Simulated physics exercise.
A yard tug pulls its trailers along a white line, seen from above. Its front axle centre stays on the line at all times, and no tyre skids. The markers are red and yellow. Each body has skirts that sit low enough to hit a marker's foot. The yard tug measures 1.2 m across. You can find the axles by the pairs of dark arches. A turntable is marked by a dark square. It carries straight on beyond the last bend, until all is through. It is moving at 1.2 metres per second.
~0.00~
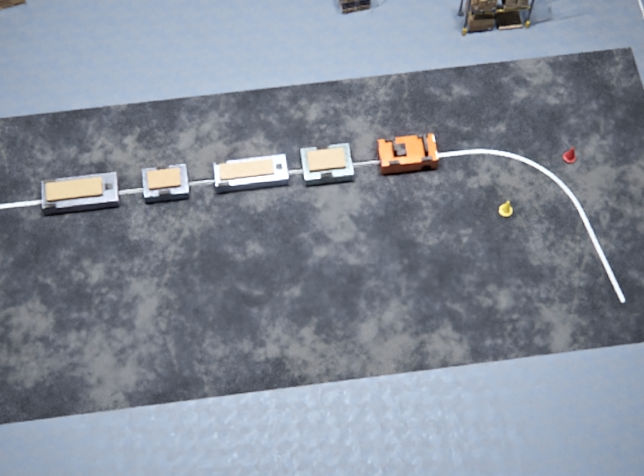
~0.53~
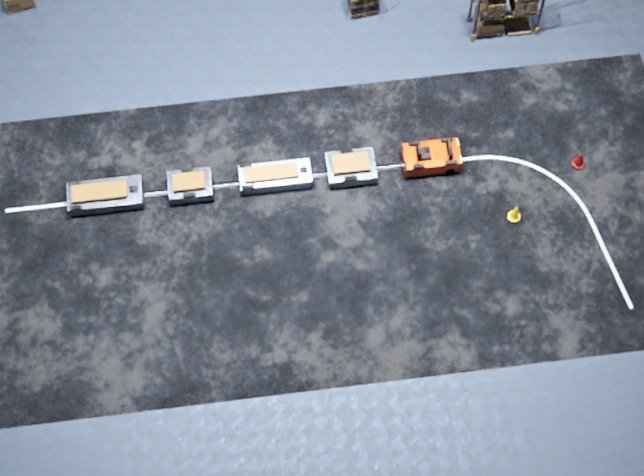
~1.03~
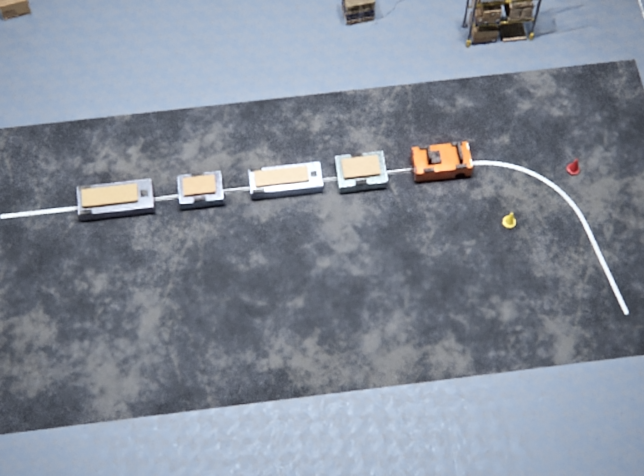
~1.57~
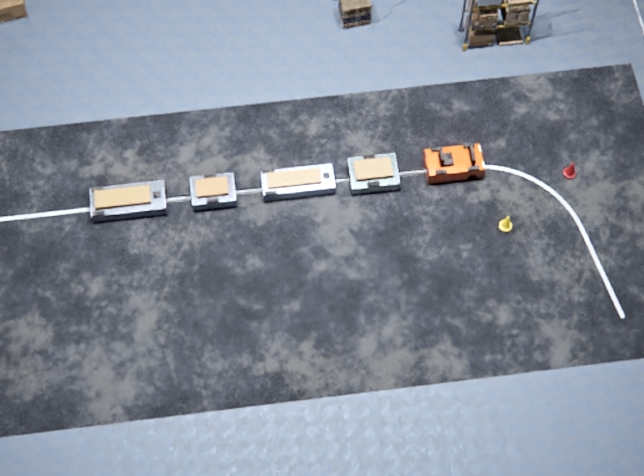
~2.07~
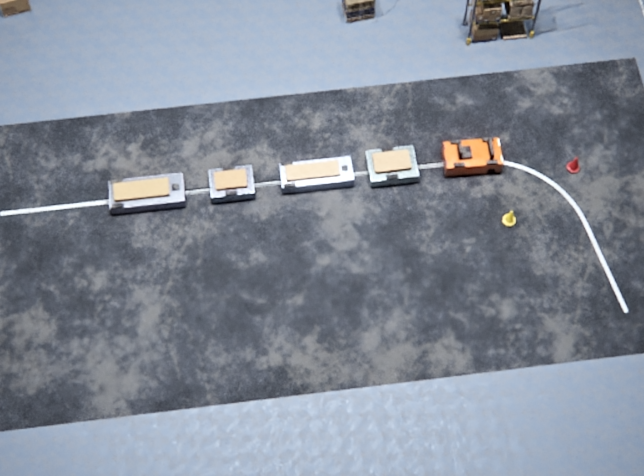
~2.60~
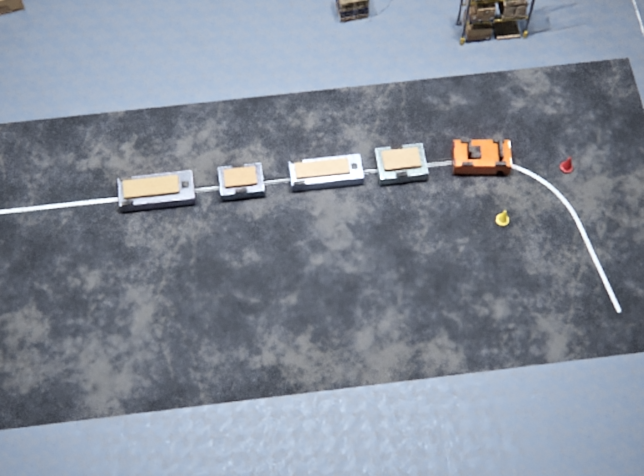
We see, from above, an orange yard tug pull four trailers rightward along a white line on dark, mottled ground, then begin turning slightly right where the line curves between a red marker and a yellow one.
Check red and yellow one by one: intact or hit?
As I see it, red: Not touched, yellow: Touched.
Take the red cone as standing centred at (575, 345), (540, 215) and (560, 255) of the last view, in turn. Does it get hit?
Try 1 untouched, try 2 touched, try 3 touched.
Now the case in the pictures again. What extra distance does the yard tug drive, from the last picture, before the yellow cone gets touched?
Contact happens once about 15.5 m more has been driven.
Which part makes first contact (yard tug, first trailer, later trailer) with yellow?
For yellow, it is a subsequent trailer.
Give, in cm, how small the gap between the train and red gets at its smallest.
Spare for red: 15.
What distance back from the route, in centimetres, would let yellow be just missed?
For yellow, it's 15.
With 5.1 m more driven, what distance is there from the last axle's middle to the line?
The middle of the last axle sits about 0 cm from the line.
After 4.4 s, the last axle is at (181, 185) of the last picture, on the line; red has been passed with 15 cm to spare.
After 15.7 s, the last axle is at (484, 183) of the last picture, 135 cm off the line; the fourth trailer has hit yellow.
After 22.9 s, the last axle is at (631, 340) of the last picture, 30 cm off the line; 1 of 2 struck in all.
